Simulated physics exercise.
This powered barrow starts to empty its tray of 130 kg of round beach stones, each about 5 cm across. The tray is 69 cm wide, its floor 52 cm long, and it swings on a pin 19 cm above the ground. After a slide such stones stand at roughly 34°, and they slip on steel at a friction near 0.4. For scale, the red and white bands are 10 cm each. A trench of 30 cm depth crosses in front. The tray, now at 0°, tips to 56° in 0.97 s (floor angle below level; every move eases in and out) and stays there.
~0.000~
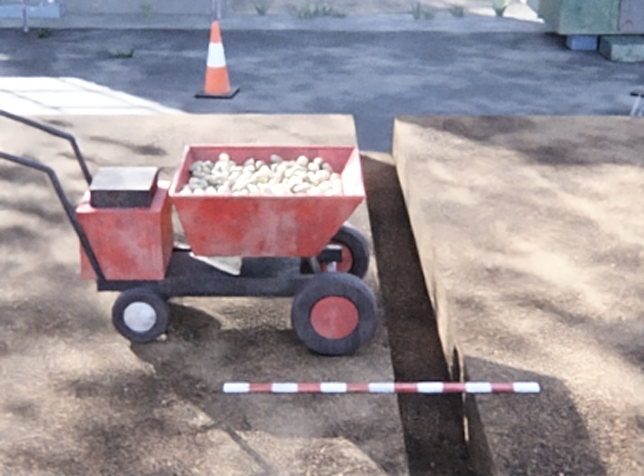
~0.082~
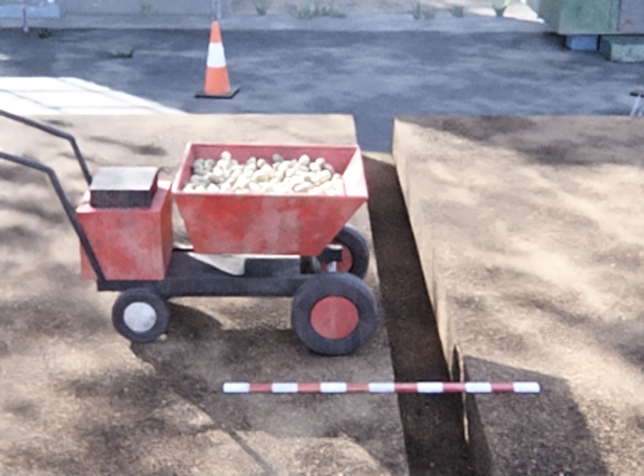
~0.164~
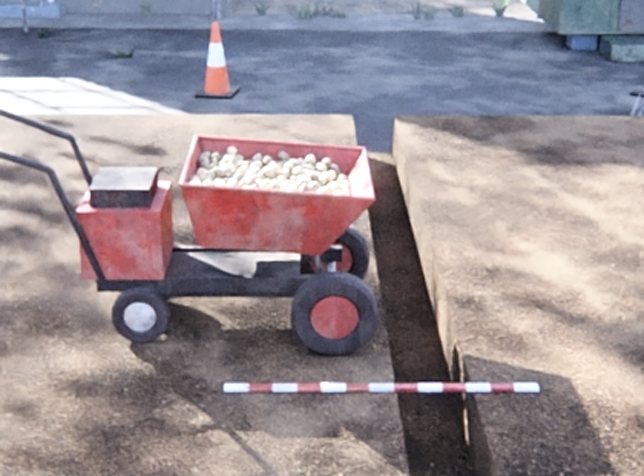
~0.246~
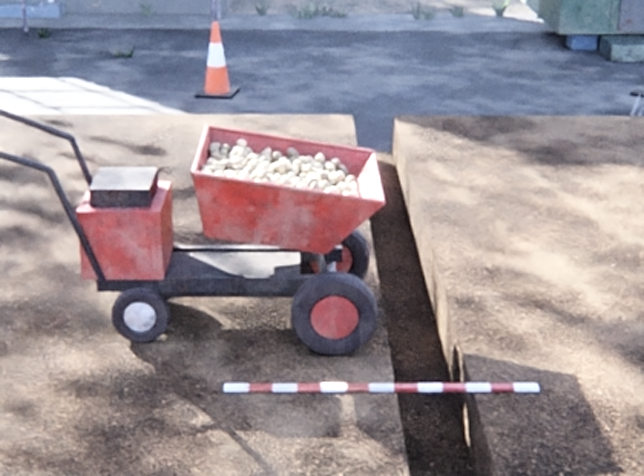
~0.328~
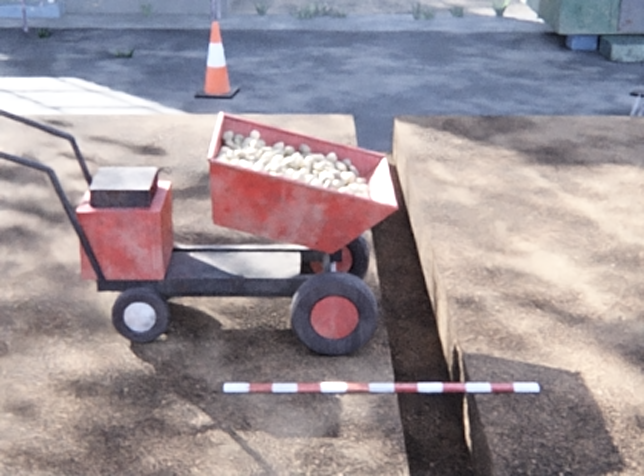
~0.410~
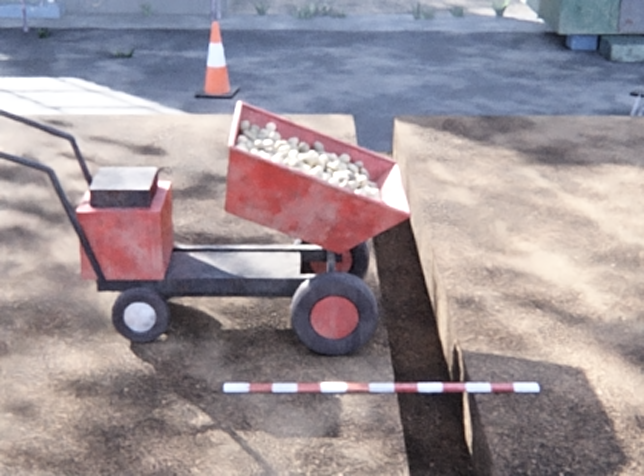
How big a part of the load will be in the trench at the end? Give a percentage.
About 9 per cent.
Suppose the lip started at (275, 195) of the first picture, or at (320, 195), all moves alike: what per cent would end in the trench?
First some 60, then 30 per cent.
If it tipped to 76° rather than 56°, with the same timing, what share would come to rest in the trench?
In that case some 5 per cent.
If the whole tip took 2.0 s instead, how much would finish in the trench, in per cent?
Then about 15 per cent.
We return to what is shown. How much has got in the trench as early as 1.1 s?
About 0 per cent by then.
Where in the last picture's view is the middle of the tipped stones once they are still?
Near (507, 317).
After 0.7 s the floor is at 47°; 100 % in the tray; the foremost stones are at (429, 229).
After 1.1 s the floor is at 56°; 86 % in the tray, 1 % in the trench, 13 % past the trench; the foremost stones are at (502, 294).
After 1.4 s the floor is at 56°; 55 % in the tray, 1 % in the trench, 44 % past the trench; the foremost stones are at (604, 316).
After 3.4 s the floor is at 56°; 37 % in the tray, 9 % in the trench, 54 % past the trench; the foremost stones are past the picture's edge.
